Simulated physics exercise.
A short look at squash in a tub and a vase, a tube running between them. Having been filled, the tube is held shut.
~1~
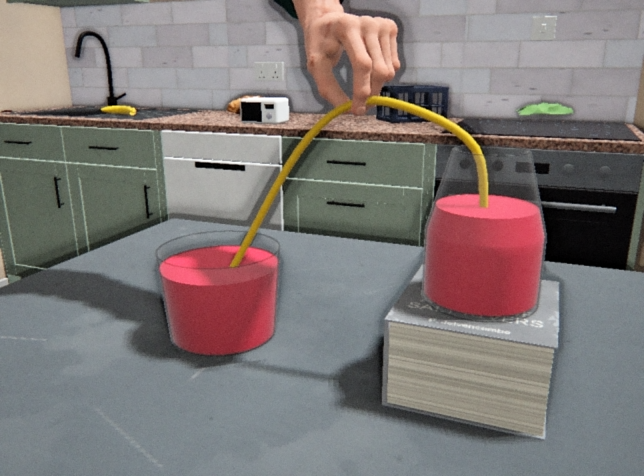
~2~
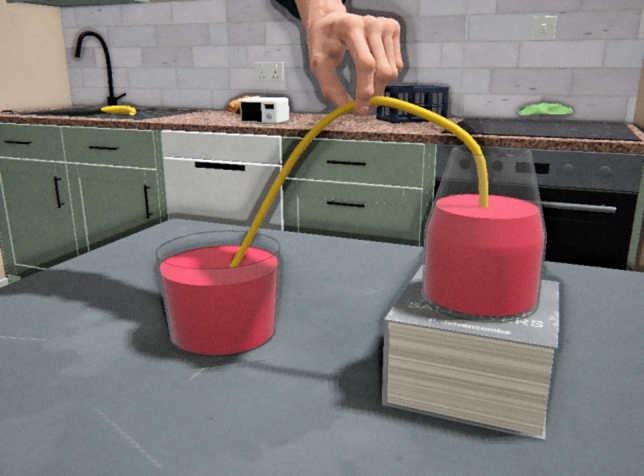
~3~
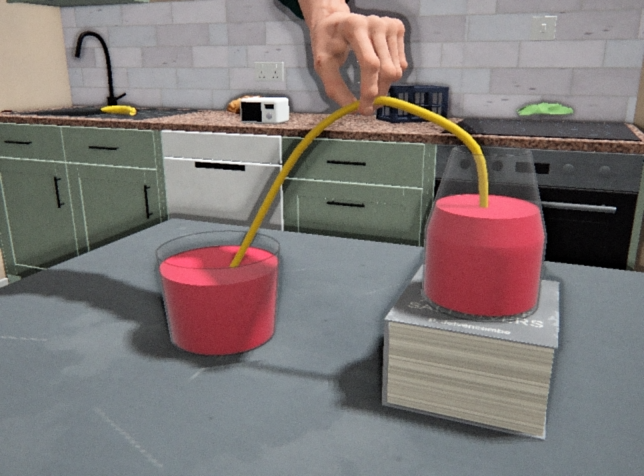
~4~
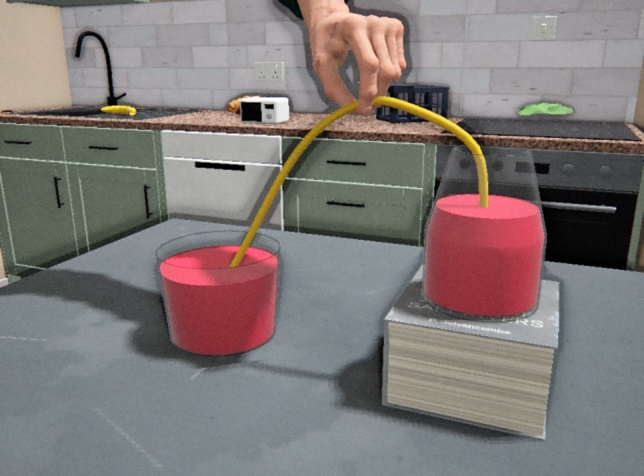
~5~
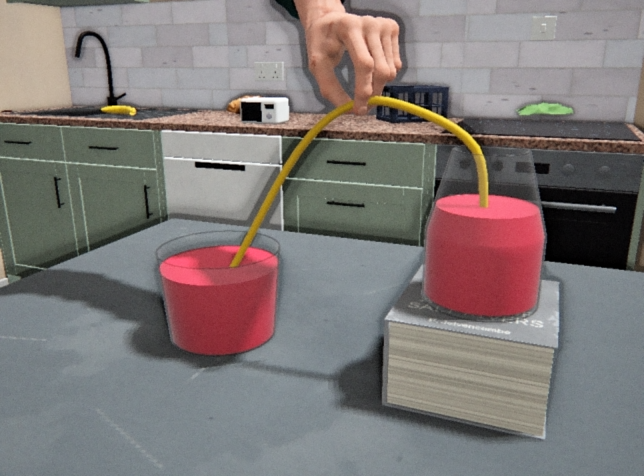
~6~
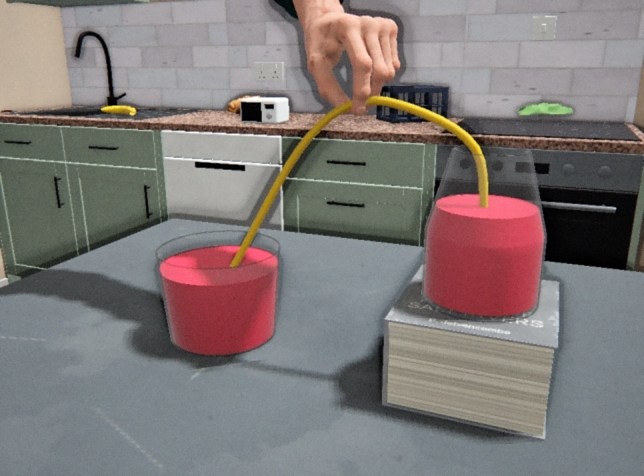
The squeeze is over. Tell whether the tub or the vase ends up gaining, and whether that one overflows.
Squash goes - leftward, receiving - overflows.
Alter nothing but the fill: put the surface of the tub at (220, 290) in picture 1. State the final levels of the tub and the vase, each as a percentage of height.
90 % and 10 %, in that order.
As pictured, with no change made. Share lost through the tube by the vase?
I'd say some 85 out of a hundred.
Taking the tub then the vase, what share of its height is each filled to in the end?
Taking them in turn, that's 100 and then 10 per cent.
A moment on, the tub is nearly full; the vase is about half full.
Further on, the tub is full to the brim; the vase is about a quarter full; a puddle lies under the lower one.
When it is over, the tub is full to the brim; the vase is nearly empty; a puddle lies under the lower one; the two surfaces are level.
